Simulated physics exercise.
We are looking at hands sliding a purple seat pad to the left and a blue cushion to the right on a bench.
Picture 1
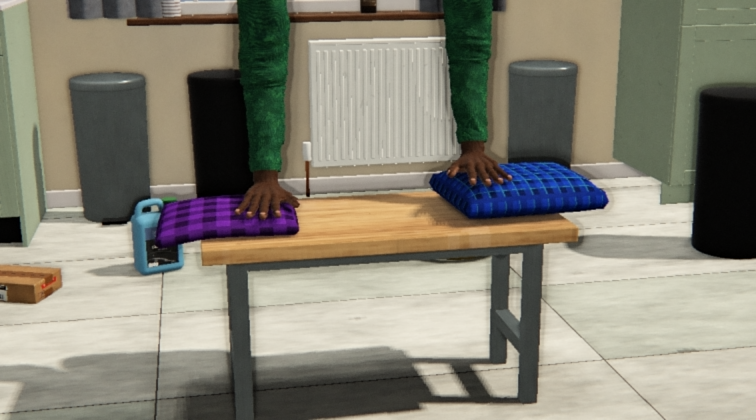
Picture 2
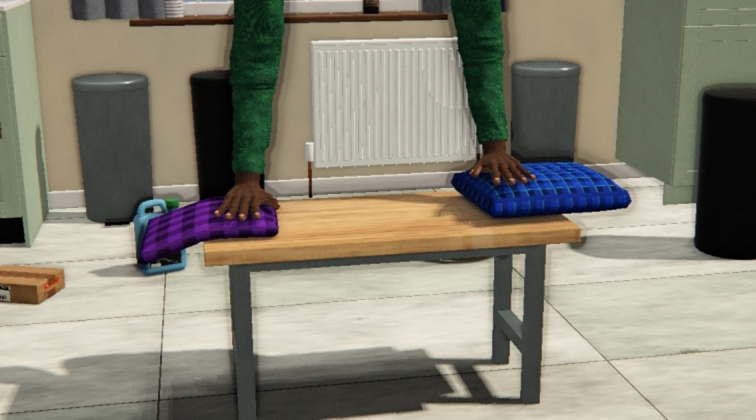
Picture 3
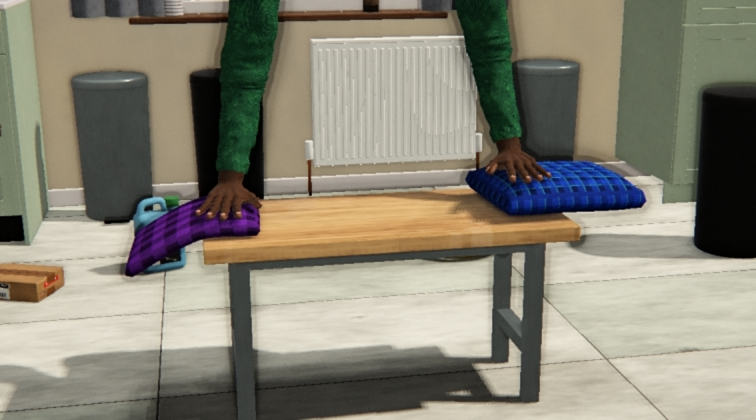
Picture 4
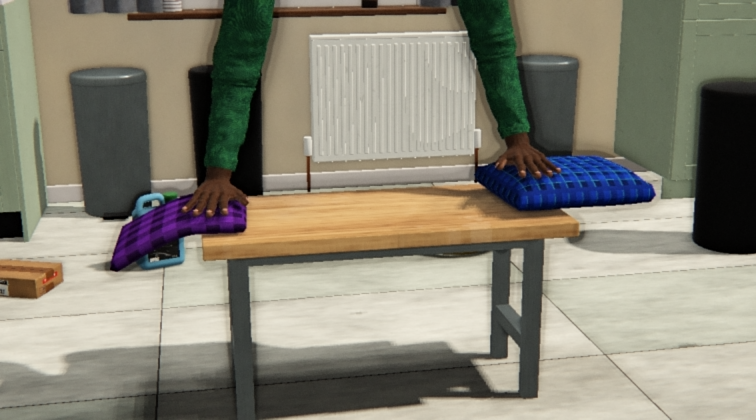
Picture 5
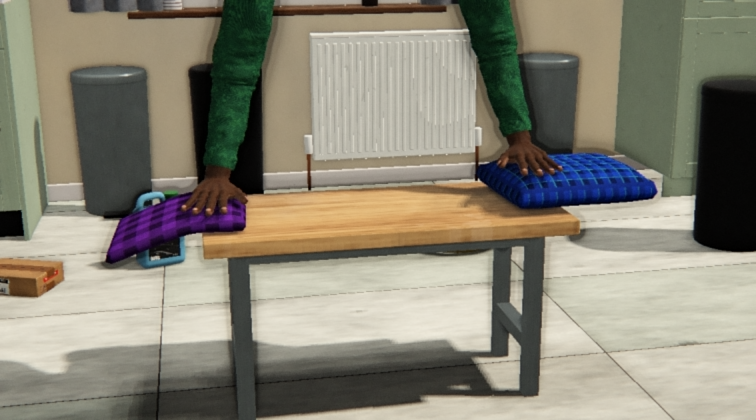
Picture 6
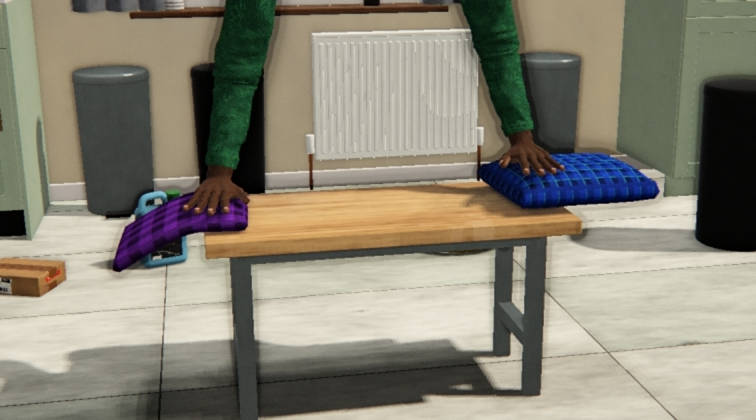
A person in a green knitted sweater, head out of view, stands behind a wooden-topped bench with grey legs, seen from the front in a pale-tiled room. A purple checked pad lies under the left hand and a blue checked cushion under the right, with a radiator and bins behind. The hands slide them apart past the bench ends, the purple one drooping, then barely move.
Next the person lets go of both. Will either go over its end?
The purple seat pad goes down, the blue cushion slumps off the end.
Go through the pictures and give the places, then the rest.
The first picture shows seat pad tip (161, 234); cushion tip (591, 194).
The second picture shows seat pad tip (144, 251); cushion tip (613, 194).
The third picture shows seat pad tip (132, 263); cushion tip (628, 193).
The fourth picture shows seat pad tip (117, 257); cushion tip (637, 188).
The fifth picture shows seat pad tip (112, 250); cushion tip (639, 185).
The sixth picture shows seat pad tip (119, 257), well over half past the edge; cushion tip (641, 184), well over half past the edge.
Then, 0.26 s after the last picture, seat pad falling near (179, 249); cushion tipping outwards near (570, 192).
Then, 0.48 s after the last picture, seat pad on the floor near (168, 342); cushion falling near (577, 261).
Then, 0.72 s after the last picture, seat pad on the floor near (127, 384); cushion on the floor near (630, 343).
At rest, seat pad on the floor near (116, 403); cushion on the floor near (643, 349). The purple seat pad slumps off the end and the blue cushion tips over and falls.
